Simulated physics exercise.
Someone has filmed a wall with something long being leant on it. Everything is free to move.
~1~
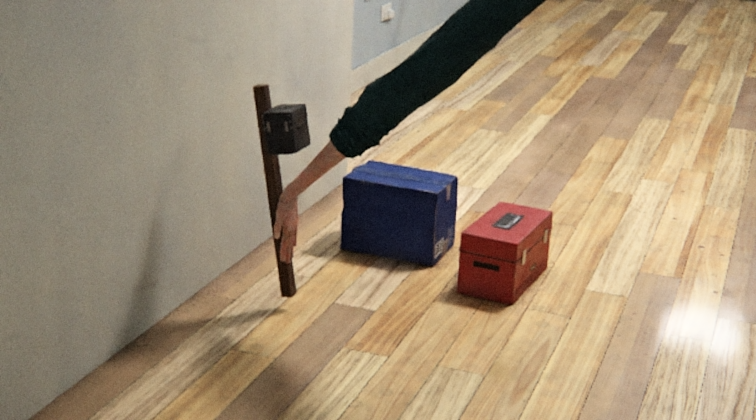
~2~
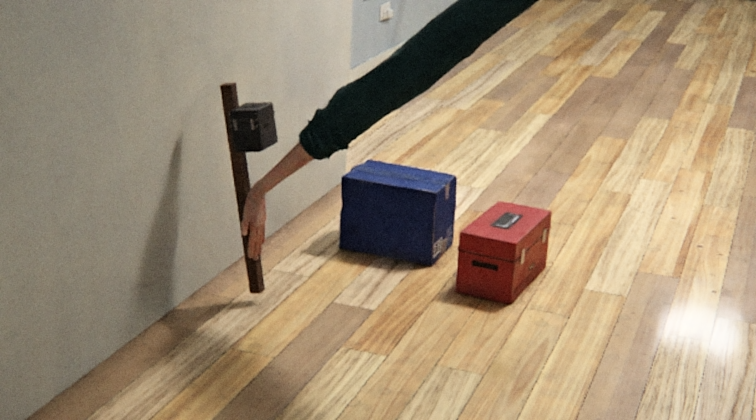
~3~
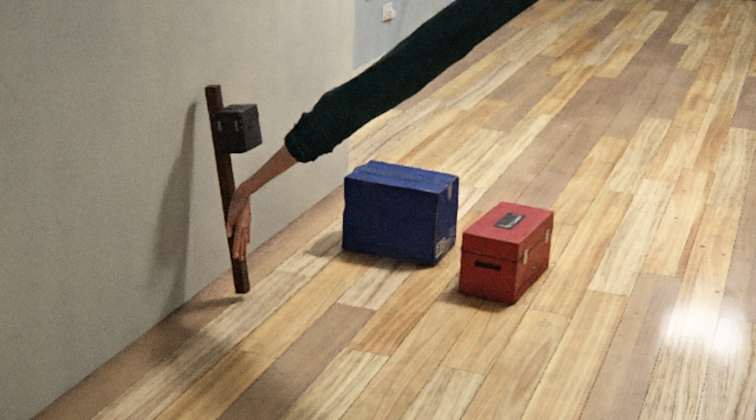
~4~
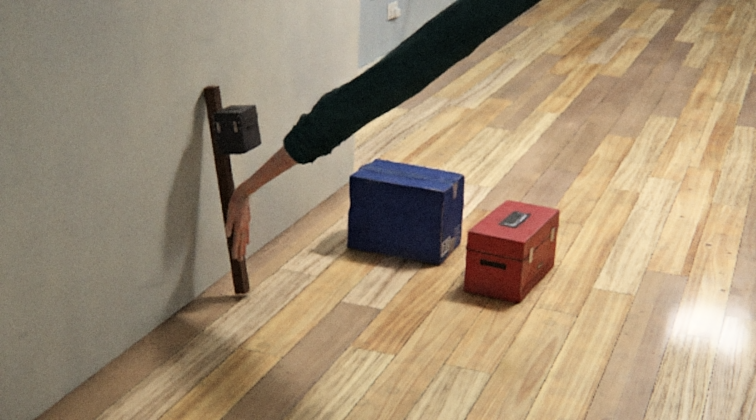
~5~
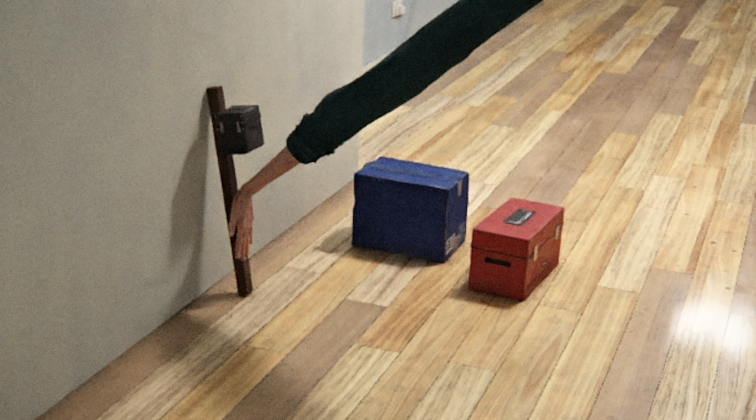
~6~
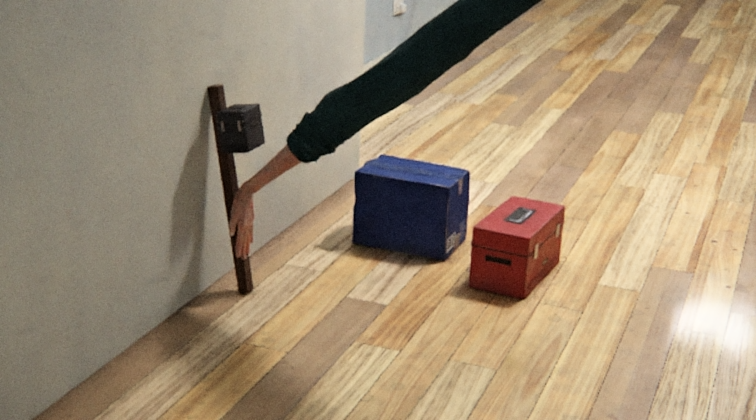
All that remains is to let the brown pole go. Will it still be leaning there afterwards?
In the end the pole remains leaning.
Then, 0.20 s after the last picture, nothing has stirred.
Then, 0.60 s after the last picture, brown pole resting near (231, 191).
At rest, all 3 in place. Seen from the same camera at the end, brown pole near (231, 191). The pole stays up.
